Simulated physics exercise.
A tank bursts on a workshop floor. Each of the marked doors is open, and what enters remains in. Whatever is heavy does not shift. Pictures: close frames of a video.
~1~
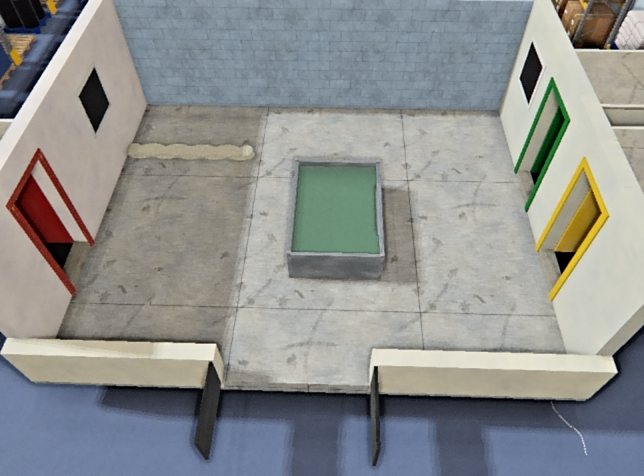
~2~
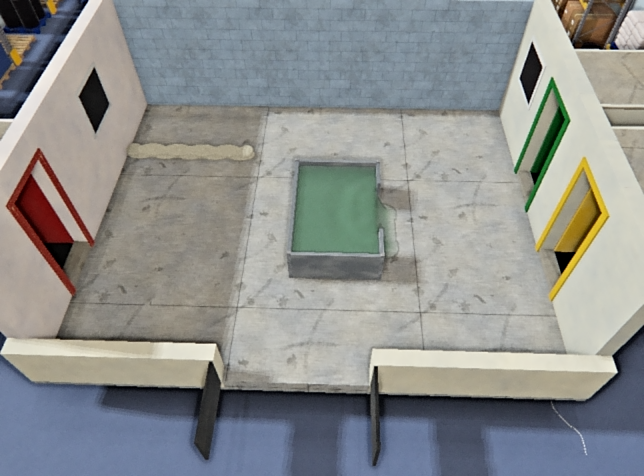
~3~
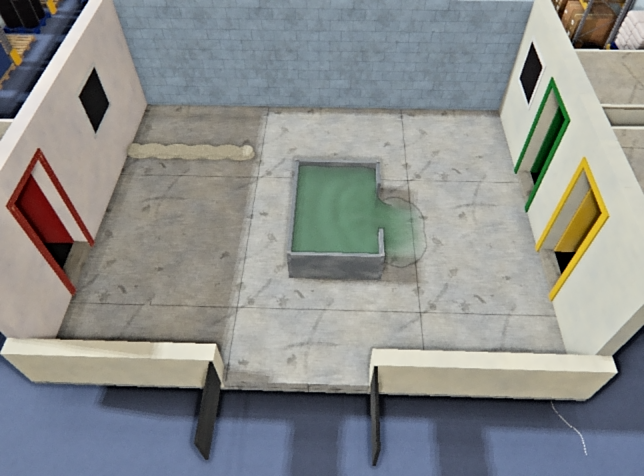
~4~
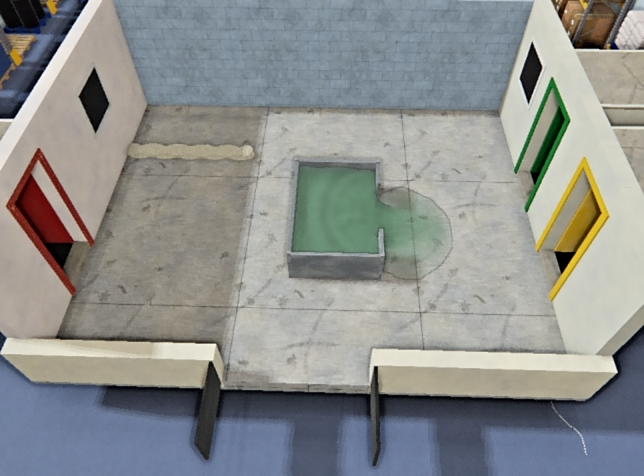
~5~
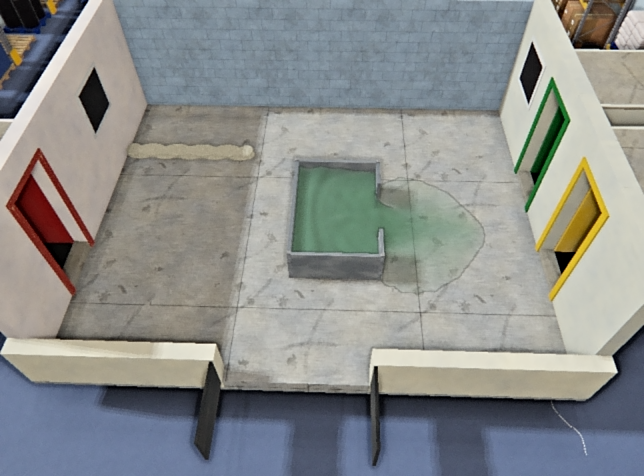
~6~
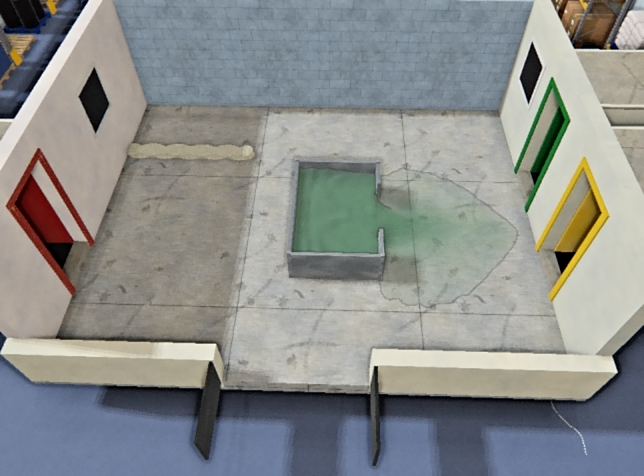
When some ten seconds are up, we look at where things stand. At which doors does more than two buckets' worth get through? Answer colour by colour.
One by one: Red door: Two pails at most. Green door: Over two pails. Yellow door: Over two pails.
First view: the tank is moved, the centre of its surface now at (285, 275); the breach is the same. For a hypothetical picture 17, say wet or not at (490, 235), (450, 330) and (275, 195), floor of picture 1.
Result: Inundated; inundated; spared.
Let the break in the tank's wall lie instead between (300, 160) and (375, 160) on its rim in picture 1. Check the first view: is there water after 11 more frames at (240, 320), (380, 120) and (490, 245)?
Going through them one by one, I'd say high and dry, then waterlogged, then high and dry.
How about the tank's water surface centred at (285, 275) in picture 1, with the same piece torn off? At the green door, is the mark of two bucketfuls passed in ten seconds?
Checking the green door, it comes in lower.
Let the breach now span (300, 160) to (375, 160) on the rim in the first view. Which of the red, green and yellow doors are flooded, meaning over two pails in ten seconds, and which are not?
The red one falls short; the green one falls short; the yellow one falls short.
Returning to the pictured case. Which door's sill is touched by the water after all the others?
It's the red door.
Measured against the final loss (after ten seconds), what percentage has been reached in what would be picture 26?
I'd put it near 75 in a hundred.
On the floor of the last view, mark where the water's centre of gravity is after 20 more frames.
I'd mark it close to (426, 229).
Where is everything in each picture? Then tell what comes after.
The first picture shows the open tank at (337, 207) is whole and still.
In the second picture, the front is at (389, 255), out from the gap at (376, 221).
In the third picture, water pours out at (376, 223) and has run to (414, 258).
In the fourth picture, the front is at (445, 220), out from the gap at (376, 223).
In the fifth picture, the front is at (480, 231), out from the gap at (376, 223).
In the sixth picture, the front is at (513, 232), out from the gap at (376, 223).
A moment on, water covers 20 % of the floor; the red door not reached, the green door under two buckets in, the yellow door under two buckets in.
Next, water covers 25 % of the floor; the red door not reached, the green door over two buckets in, the yellow door over two buckets in.
Then, water covers 30 % of the floor; the red door not reached, the green door over two buckets in, the yellow door far over two buckets in.
Later, water covers 55 % of the floor; the red door not reached, the green door far over two buckets in, the yellow door far over two buckets in.
In the end, water covers 85 % of the floor; the red door wet at the sill, nothing in, the green door far over two buckets in, the yellow door far over two buckets in.
